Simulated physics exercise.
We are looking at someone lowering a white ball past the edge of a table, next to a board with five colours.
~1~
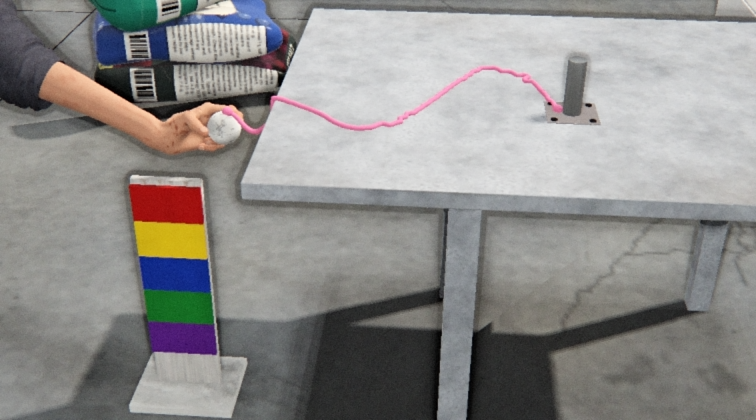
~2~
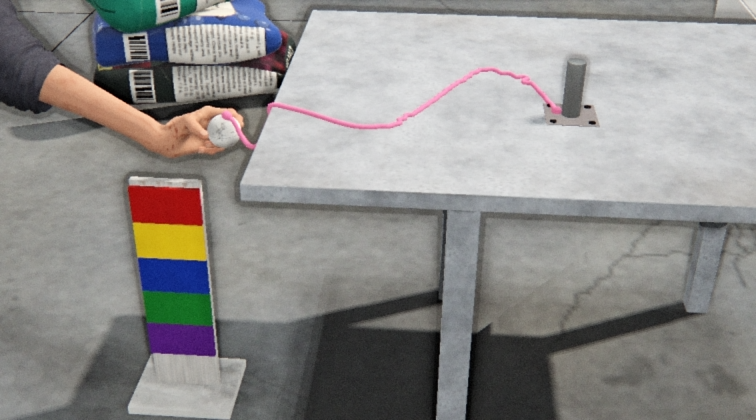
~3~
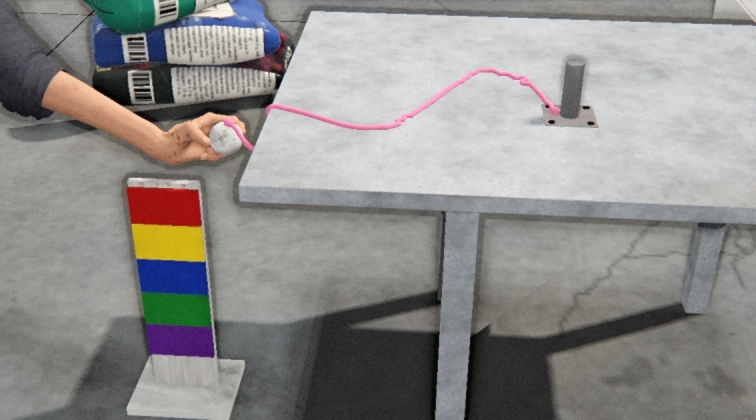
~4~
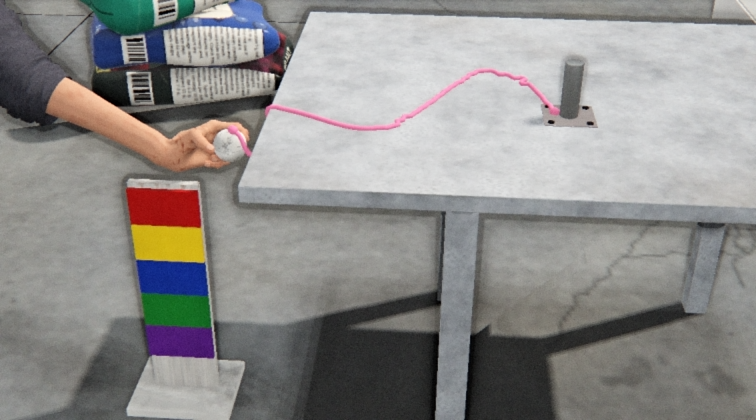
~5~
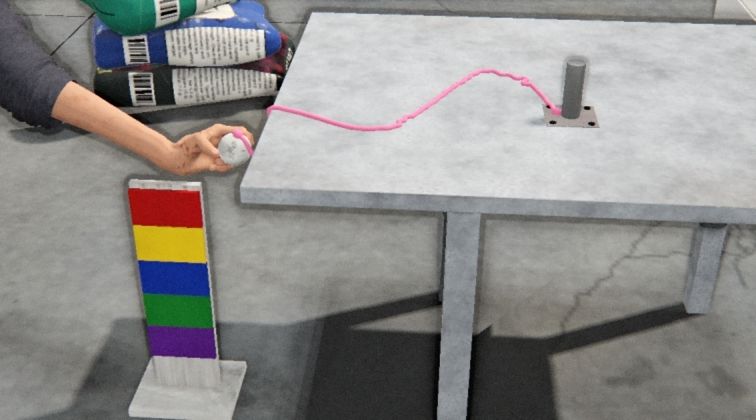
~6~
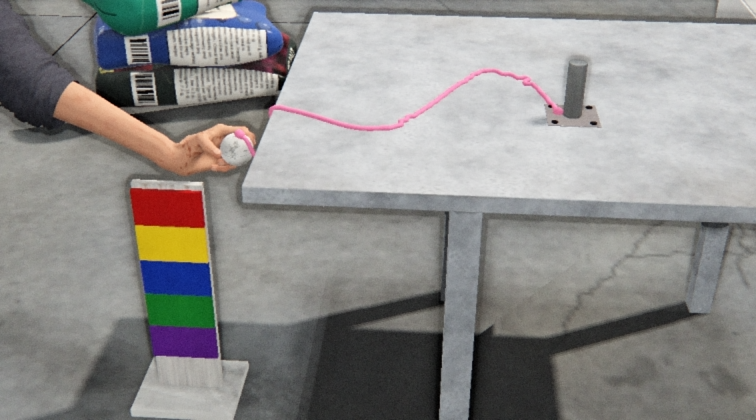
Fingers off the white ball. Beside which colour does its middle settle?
Its middle rests at the purple band.
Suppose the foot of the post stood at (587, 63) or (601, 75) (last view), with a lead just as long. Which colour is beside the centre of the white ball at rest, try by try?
Try by try: Green; green.
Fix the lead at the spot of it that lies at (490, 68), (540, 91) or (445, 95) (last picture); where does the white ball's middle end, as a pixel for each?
The places are (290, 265), (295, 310) and (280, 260).
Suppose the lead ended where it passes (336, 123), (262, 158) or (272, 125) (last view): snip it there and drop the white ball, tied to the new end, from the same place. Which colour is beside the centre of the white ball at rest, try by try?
In that order: Red; green; blue.
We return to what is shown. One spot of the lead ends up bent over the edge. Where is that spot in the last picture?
It lies at about (424, 109).
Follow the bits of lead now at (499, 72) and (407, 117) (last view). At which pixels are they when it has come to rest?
About (416, 105), and the other about (280, 122).
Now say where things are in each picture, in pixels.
White ball (224, 128); red (166, 206); yellow (170, 241); blue (175, 275); green (179, 308); purple (182, 339), in the first picture.
White ball (224, 131); lead through (539, 91) (486, 70) (434, 101) (373, 127) (279, 107), in the second picture.
White ball (226, 138), in the third picture.
White ball (230, 145); lead through (537, 92) (483, 71) (432, 102) (371, 129) (277, 108), in the fourth picture.
White ball (235, 149), in the fifth picture.
White ball (237, 150); lead through (540, 92) (487, 71) (436, 102) (375, 129) (280, 109), in the sixth picture.
A little later, ball near (262, 292); level with blue.
Next, ball near (311, 331); level with purple.
Later still, ball near (283, 344); level with purple.
When it is over, ball near (294, 342); level with purple. The purple one.
